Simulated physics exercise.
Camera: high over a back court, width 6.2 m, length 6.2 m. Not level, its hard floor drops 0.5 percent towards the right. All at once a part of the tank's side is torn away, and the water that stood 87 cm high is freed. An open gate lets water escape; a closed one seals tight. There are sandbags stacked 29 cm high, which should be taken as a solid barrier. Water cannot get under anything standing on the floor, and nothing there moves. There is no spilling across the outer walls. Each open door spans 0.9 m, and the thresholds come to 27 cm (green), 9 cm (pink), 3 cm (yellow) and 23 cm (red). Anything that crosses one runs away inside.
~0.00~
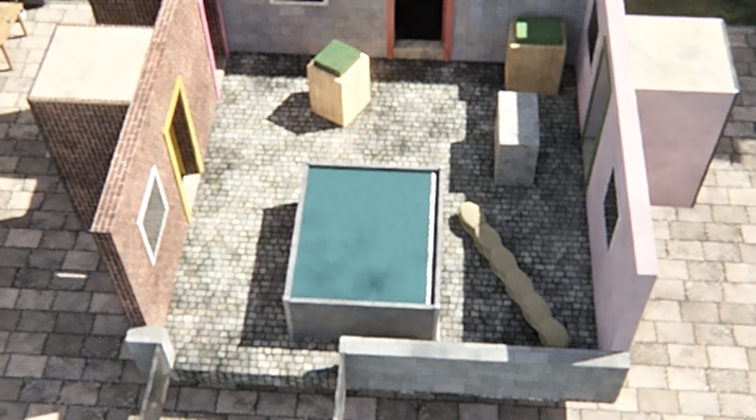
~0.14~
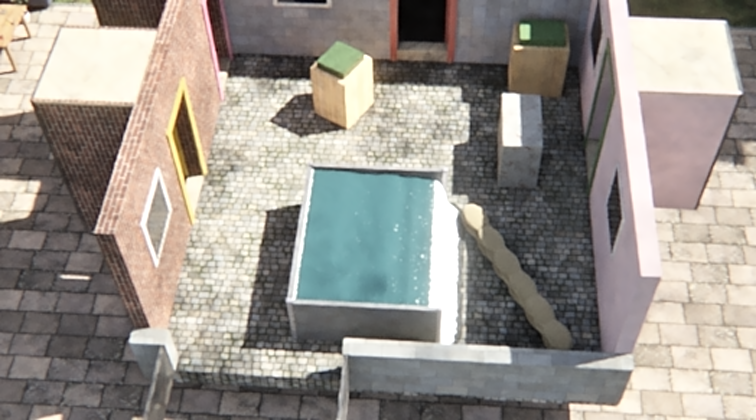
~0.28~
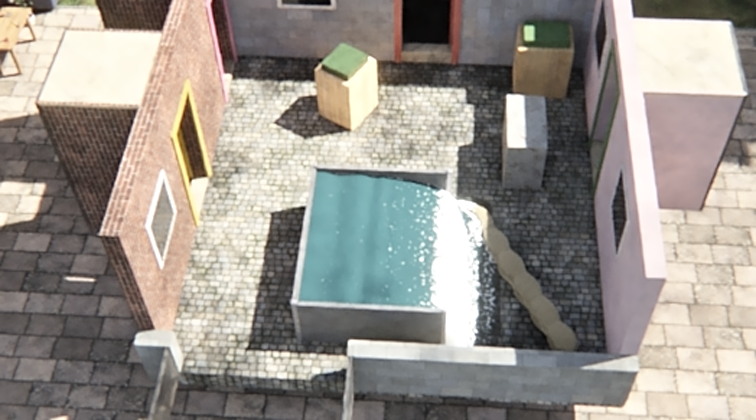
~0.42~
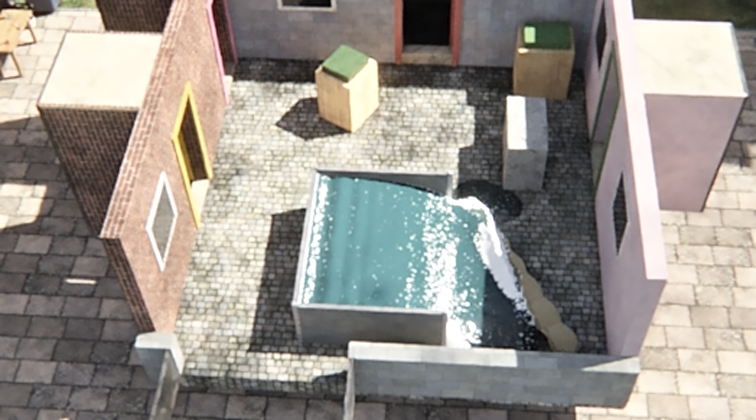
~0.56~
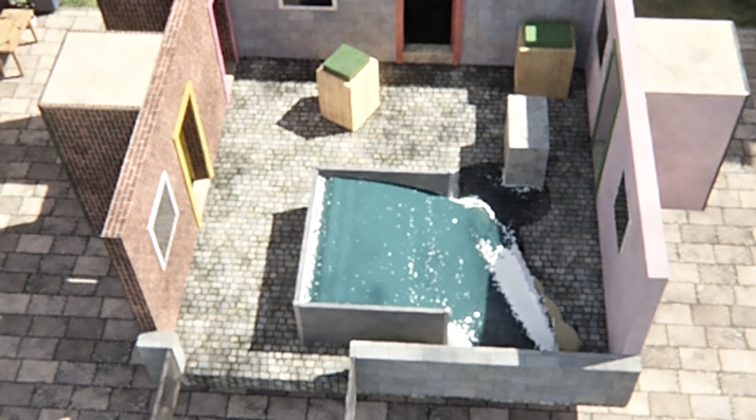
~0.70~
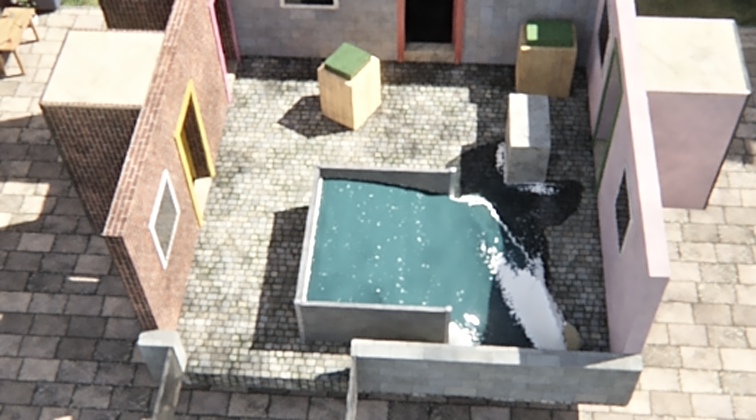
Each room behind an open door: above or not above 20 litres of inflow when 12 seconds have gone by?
At the end, at the green door it looks set to land under the limit, at the pink door it looks set to land over the limit, at the yellow door it looks set to land over the limit, at the red door it looks set to land under the limit.
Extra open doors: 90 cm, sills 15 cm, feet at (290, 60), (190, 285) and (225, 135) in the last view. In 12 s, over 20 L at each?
So, in the order given, it's shy of the mark, then shy of the mark, then shy of the mark.
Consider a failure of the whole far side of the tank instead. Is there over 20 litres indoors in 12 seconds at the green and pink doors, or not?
Green door doesn't reach it, pink door surpasses it.
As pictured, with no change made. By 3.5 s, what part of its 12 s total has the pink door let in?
About 0 per cent.
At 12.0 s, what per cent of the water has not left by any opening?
I'd put it at some 82 percent still there.
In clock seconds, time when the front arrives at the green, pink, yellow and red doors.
Green: 1.0 s; pink: 4.5 s; yellow: 4.5 s; red: 2.0 s.
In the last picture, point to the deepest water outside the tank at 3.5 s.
It's at about (562, 100) in the last picture.
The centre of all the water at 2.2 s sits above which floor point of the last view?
Pixel position near (480, 276).
After 1.4 s water covers 30 % of the floor and is deepest (84 cm) near (605, 379); green door 11 cm at the sill, 0 L in, pink door not reached, yellow door not reached, red door not reached.
After 2.2 s water covers 40 % of the floor and is deepest (62 cm) near (605, 379); green door 18 cm at the sill, 0 L in, pink door not reached, yellow door not reached, red door 7 cm at the sill, 0 L in.
After 3.5 s water covers 65 % of the floor and is deepest (44 cm) near (562, 100); green door 20 cm at the sill, 0 L in, pink door not reached, yellow door not reached, red door 10 cm at the sill, 0 L in.
After 7.0 s water covers 90 % of the floor and is deepest (29 cm) near (540, 376); green door 14 cm at the sill, 0 L in, pink door 12 cm at the sill, 49 L in, yellow door 4 cm at the sill, 0 L in, red door 12 cm at the sill, 1 L in.
After 12.0 s water covers 95 % of the floor and is deepest (17 cm) near (580, 71); green door 13 cm at the sill, 0 L in, pink door 7 cm at the sill, 81 L in, yellow door 6 cm at the sill, 81 L in, red door 12 cm at the sill, 1 L in.
